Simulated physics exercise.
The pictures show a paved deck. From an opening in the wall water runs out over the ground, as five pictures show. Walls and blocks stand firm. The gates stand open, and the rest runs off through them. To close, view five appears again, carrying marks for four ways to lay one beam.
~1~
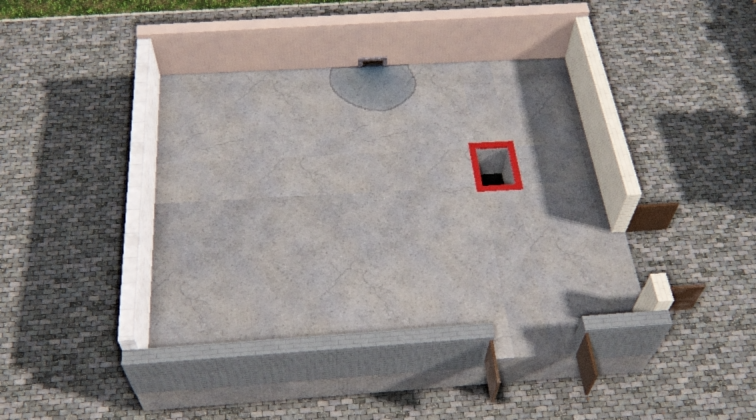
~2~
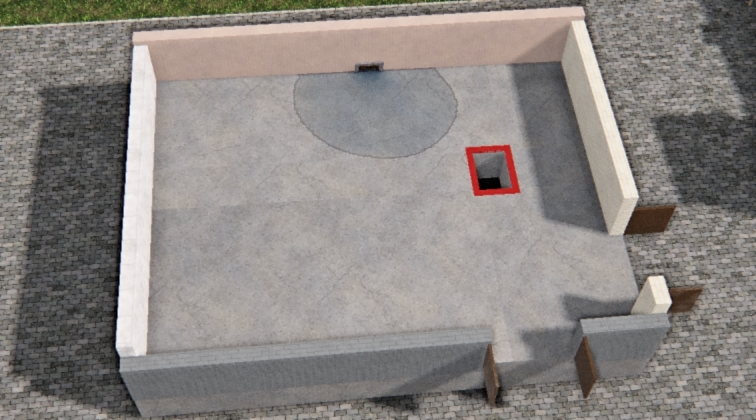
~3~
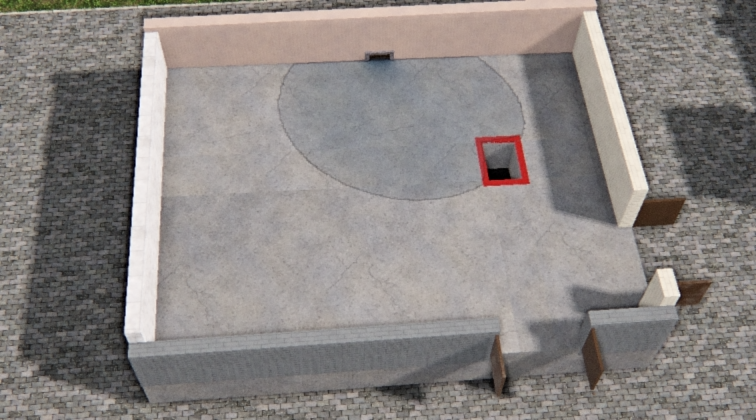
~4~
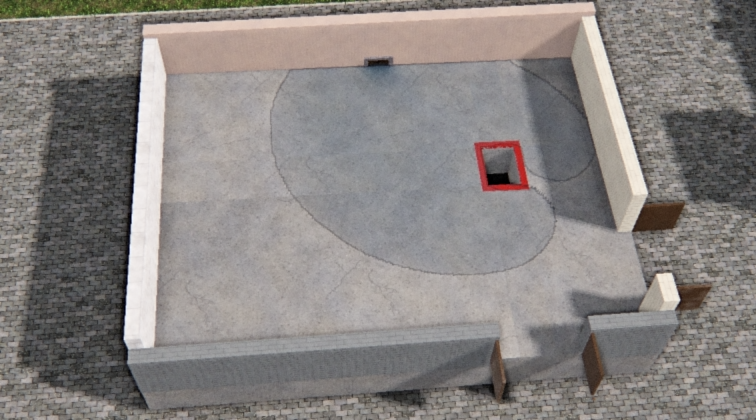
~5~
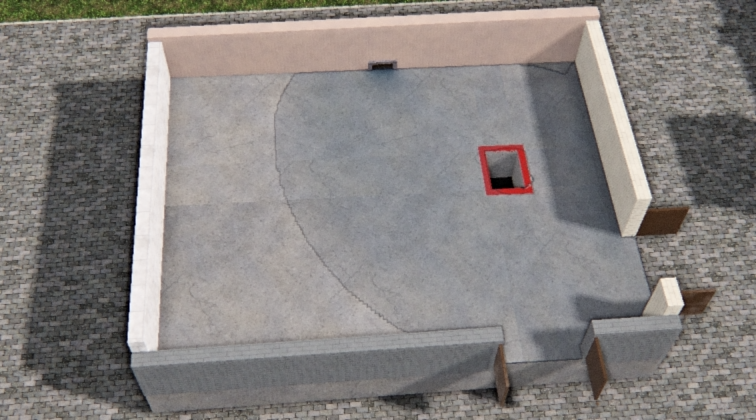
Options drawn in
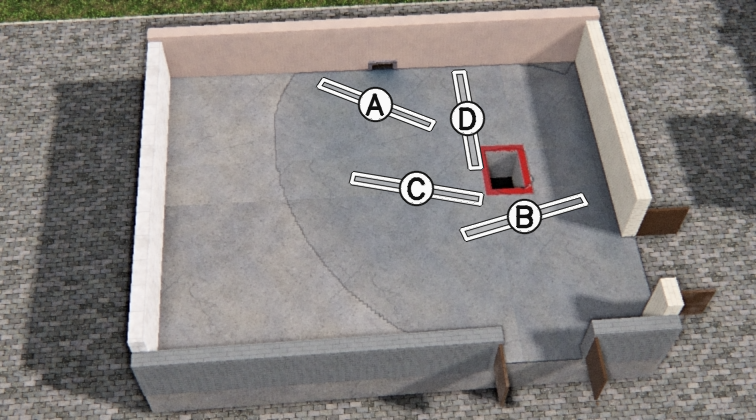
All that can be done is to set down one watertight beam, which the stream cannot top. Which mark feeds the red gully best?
Place C does it best.
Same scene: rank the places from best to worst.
Best to worst: C, B, A, D.
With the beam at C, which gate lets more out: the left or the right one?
The right gate.
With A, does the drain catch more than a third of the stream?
No.
On the marked copy, A from (321, 83) to (431, 125); B from (464, 234) to (583, 199); C from (352, 178) to (480, 199); D from (475, 167) to (459, 72).
Choosing A, about 22 % of the stream goes into the red gully, about 77 % out by the gates.
Choosing B, about 38 % of the stream goes into the red gully, about 62 % out by the gates.
Choosing C, about 55 % of the stream goes into the red gully, about 45 % out by the gates.
Choosing D, about 4 % of the stream goes into the red gully, about 96 % out by the gates.
